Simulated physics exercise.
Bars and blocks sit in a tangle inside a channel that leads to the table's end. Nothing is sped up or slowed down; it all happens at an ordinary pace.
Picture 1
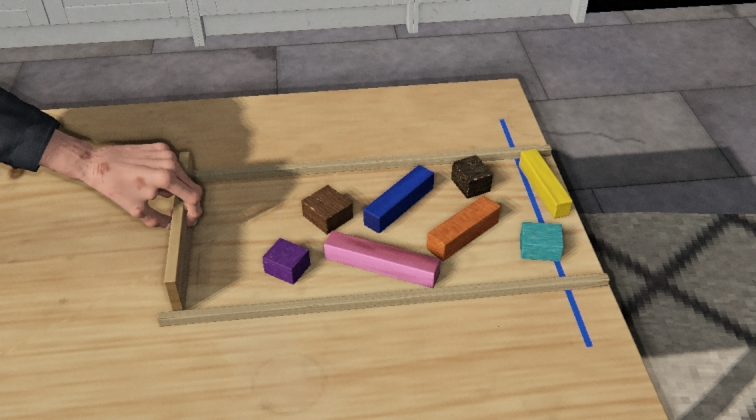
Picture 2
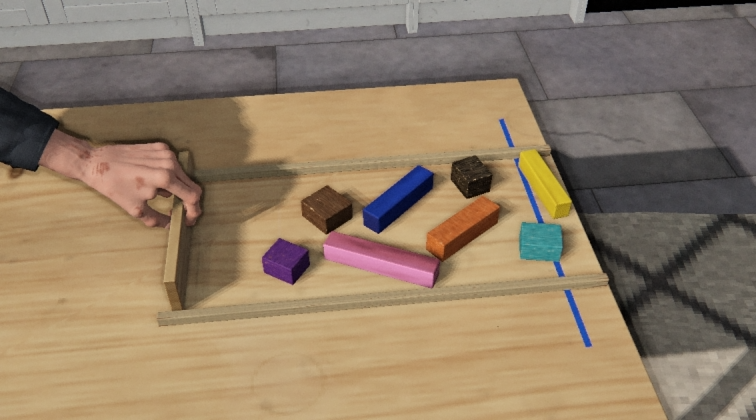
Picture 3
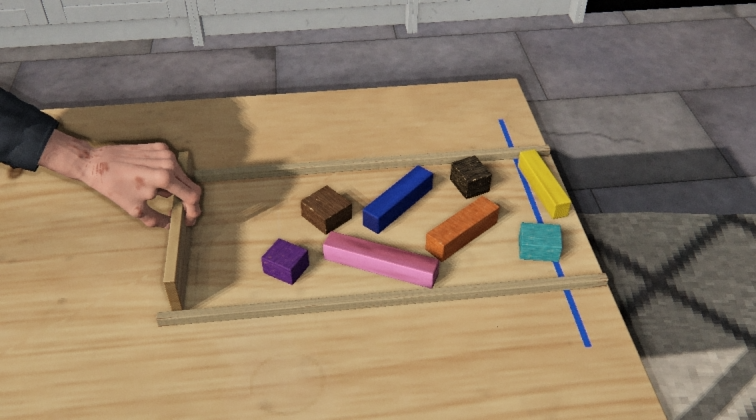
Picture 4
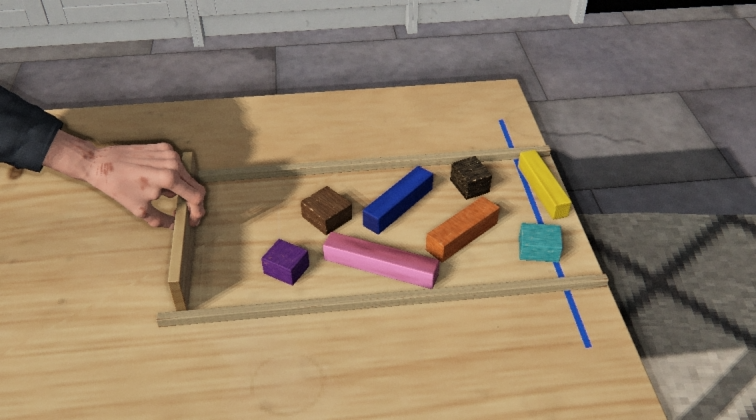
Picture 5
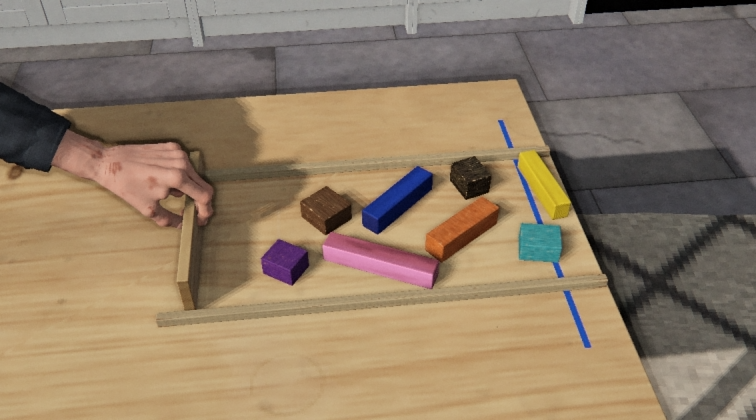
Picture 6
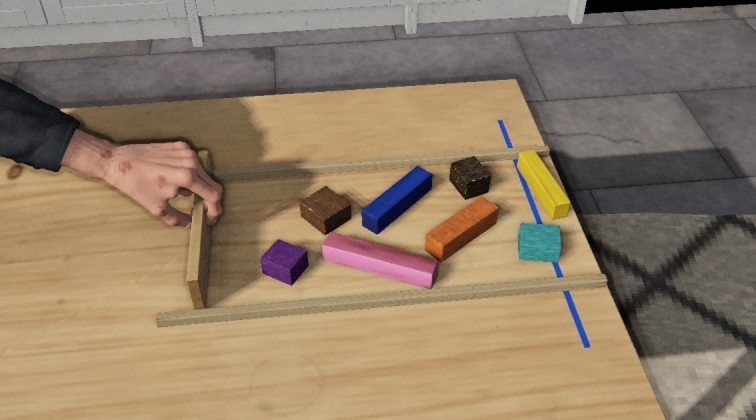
A hand in a dark sleeve grips an upright wooden board at the left of a light wooden tabletop, seen from above in a grey-tiled room. Between two thin rails lie purple, brown, black and turquoise blocks and pink, blue, orange and yellow bars, the rightmost by blue tape. The board stays still at first, then the hand slides it slightly right, touching nothing, while the pieces and view stay essentially still.
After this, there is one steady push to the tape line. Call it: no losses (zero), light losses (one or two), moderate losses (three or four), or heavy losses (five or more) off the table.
Heavy losses.
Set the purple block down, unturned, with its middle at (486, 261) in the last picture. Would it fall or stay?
It is lost.
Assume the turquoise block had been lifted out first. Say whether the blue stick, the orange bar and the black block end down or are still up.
Outcome for the blue stick: It drops; for the orange bar: It drops; for the black block: It drops.
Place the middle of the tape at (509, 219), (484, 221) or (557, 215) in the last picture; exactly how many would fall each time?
3, 1, 6.
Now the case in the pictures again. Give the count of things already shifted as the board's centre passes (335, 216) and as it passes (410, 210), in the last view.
Up to then 4, and up to the other point 6.
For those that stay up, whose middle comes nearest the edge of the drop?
The pink stick ends nearest.
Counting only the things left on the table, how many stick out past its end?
Overhanging ones - 1.
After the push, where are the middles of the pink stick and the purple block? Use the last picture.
The one named first is at (586, 238), the next at (574, 261).
Soon after, none off yet; yellow stick at rest near (543, 184); turquoise block at rest near (539, 243); black block at rest near (470, 178).
After that, none off yet; yellow stick at rest near (543, 184); turquoise block at rest near (539, 243); black block moving near (476, 176).
And then, none off yet; yellow stick tilting a little near (574, 183); turquoise block displaced about its own width near (593, 240); black block displaced well along near (548, 168).
In the end, the number that fall off is five or more; gone, blue stick, orange bar, black block, turquoise block and yellow stick.
